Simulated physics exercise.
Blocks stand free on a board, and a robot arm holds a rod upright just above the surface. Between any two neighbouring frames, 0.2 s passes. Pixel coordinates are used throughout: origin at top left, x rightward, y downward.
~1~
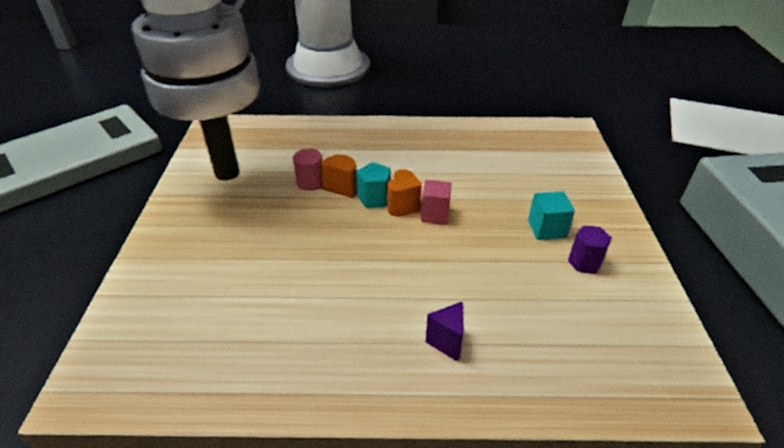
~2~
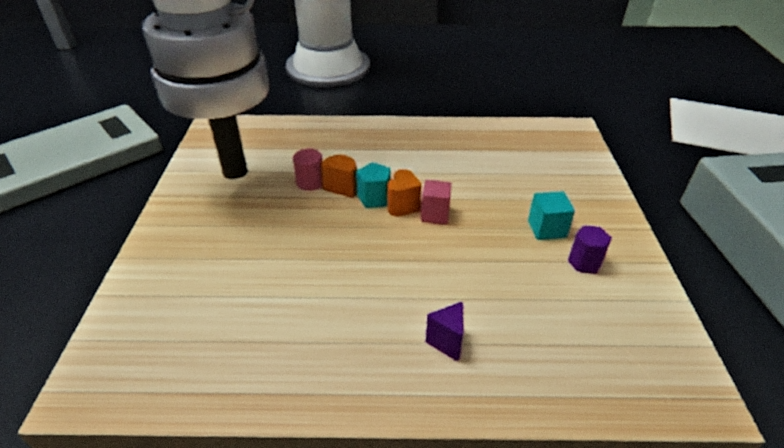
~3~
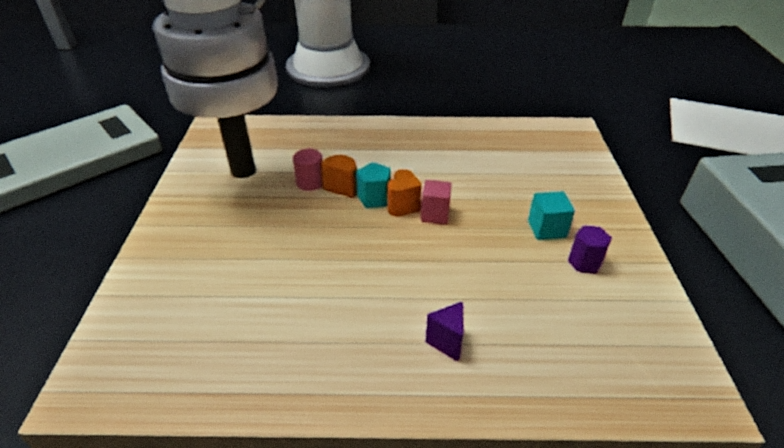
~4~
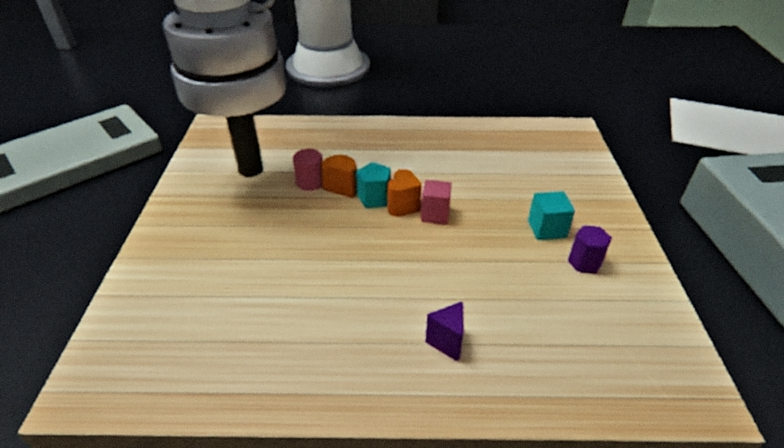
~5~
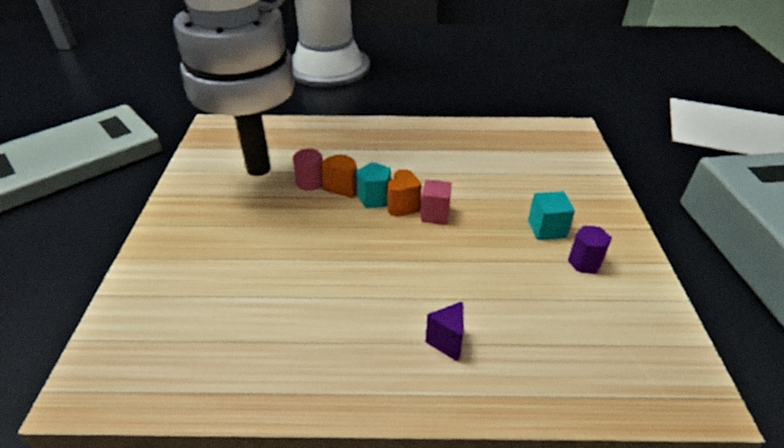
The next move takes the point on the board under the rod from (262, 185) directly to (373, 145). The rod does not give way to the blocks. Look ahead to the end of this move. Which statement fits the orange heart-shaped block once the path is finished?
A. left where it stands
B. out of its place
Answer: A.
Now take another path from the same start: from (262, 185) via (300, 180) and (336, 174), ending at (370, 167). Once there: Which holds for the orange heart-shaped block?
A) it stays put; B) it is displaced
The correct letter is B.
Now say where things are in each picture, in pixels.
In the first picture, tip of the rod at (228, 174), middles of tops, pink round block at (307, 156), orange D-shaped block at (341, 162), orange heart-shaped block at (404, 180).
In the second picture, rod at (236, 173), nothing pushed.
In the third picture, rod at (244, 171), nothing pushed.
In the fourth picture, rod at (251, 170), nothing pushed.
In the fifth picture, rod at (259, 169), pink round block at (307, 156), orange D-shaped block at (341, 162), orange heart-shaped block at (404, 180).
On the path given first. One third of the way, rod at (300, 155); pink round block at (316, 155); orange D-shaped block at (343, 164).
Two thirds of the way, rod at (338, 142); pink round block at (321, 154); orange D-shaped block at (343, 165).
At the end, rod at (373, 129); pink round block at (321, 154); orange D-shaped block at (343, 165); orange heart-shaped block unmoved.
